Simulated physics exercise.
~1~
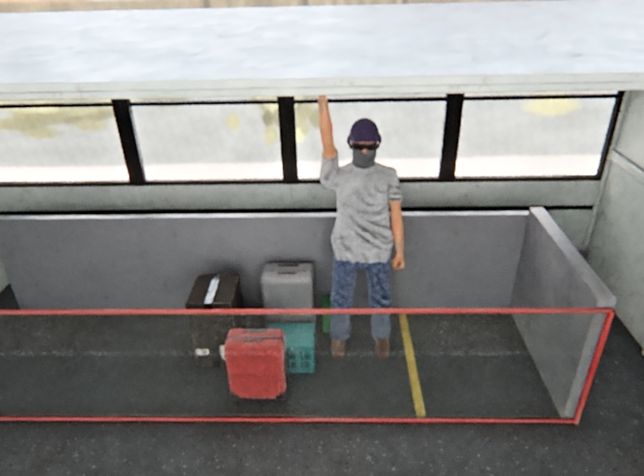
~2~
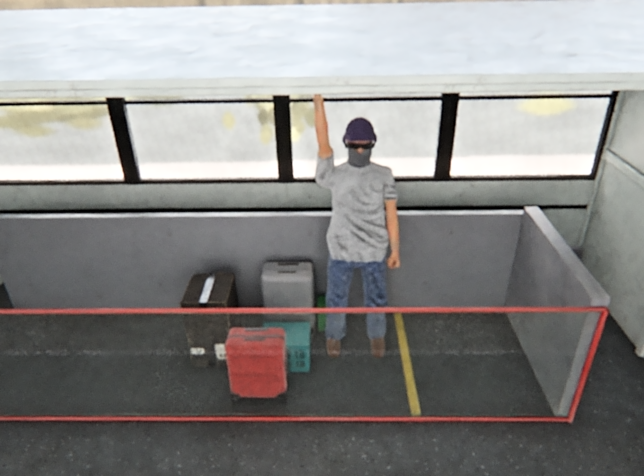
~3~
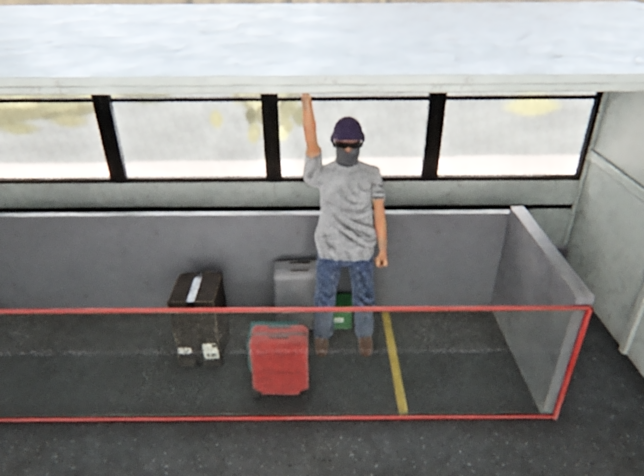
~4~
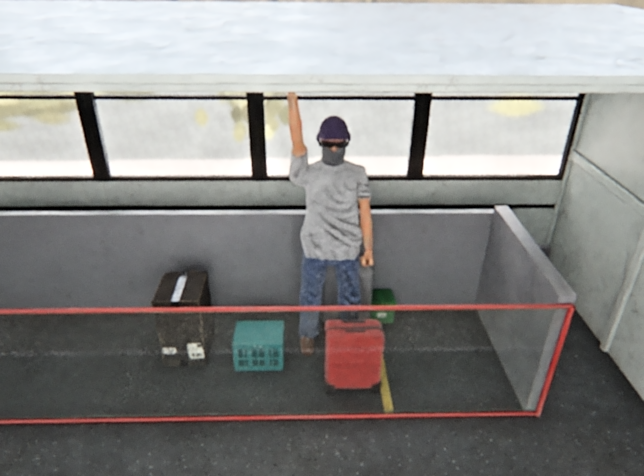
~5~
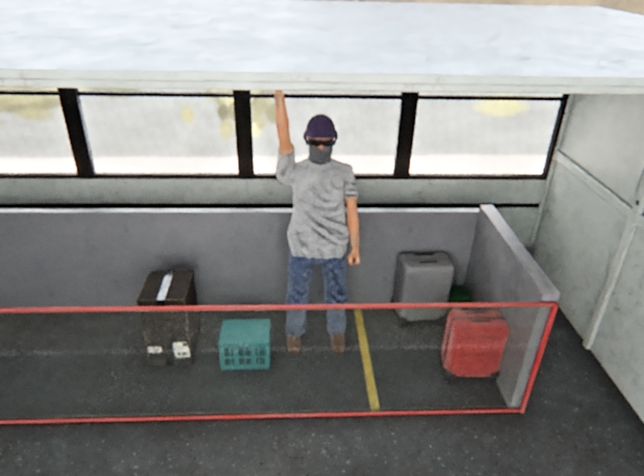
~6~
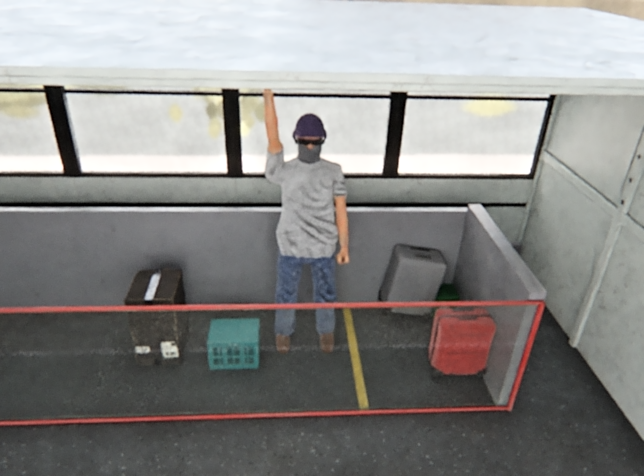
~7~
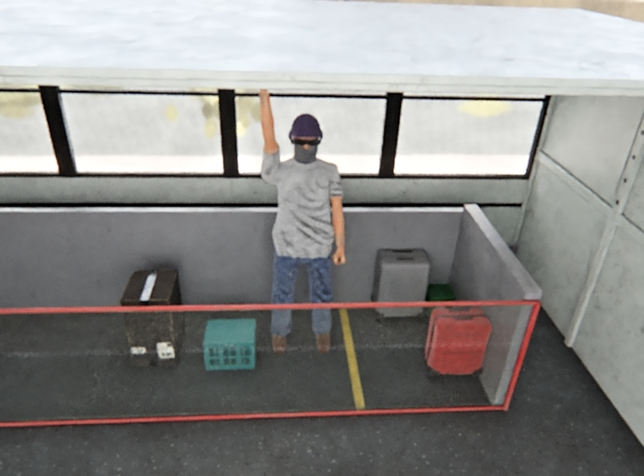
In the video, a masked person stands with one arm raised among luggage as a red case, a grey case and a green tub slide right past a yellow line; the grey case briefly leans, then settles upright, while the black bag and teal crate remain left.
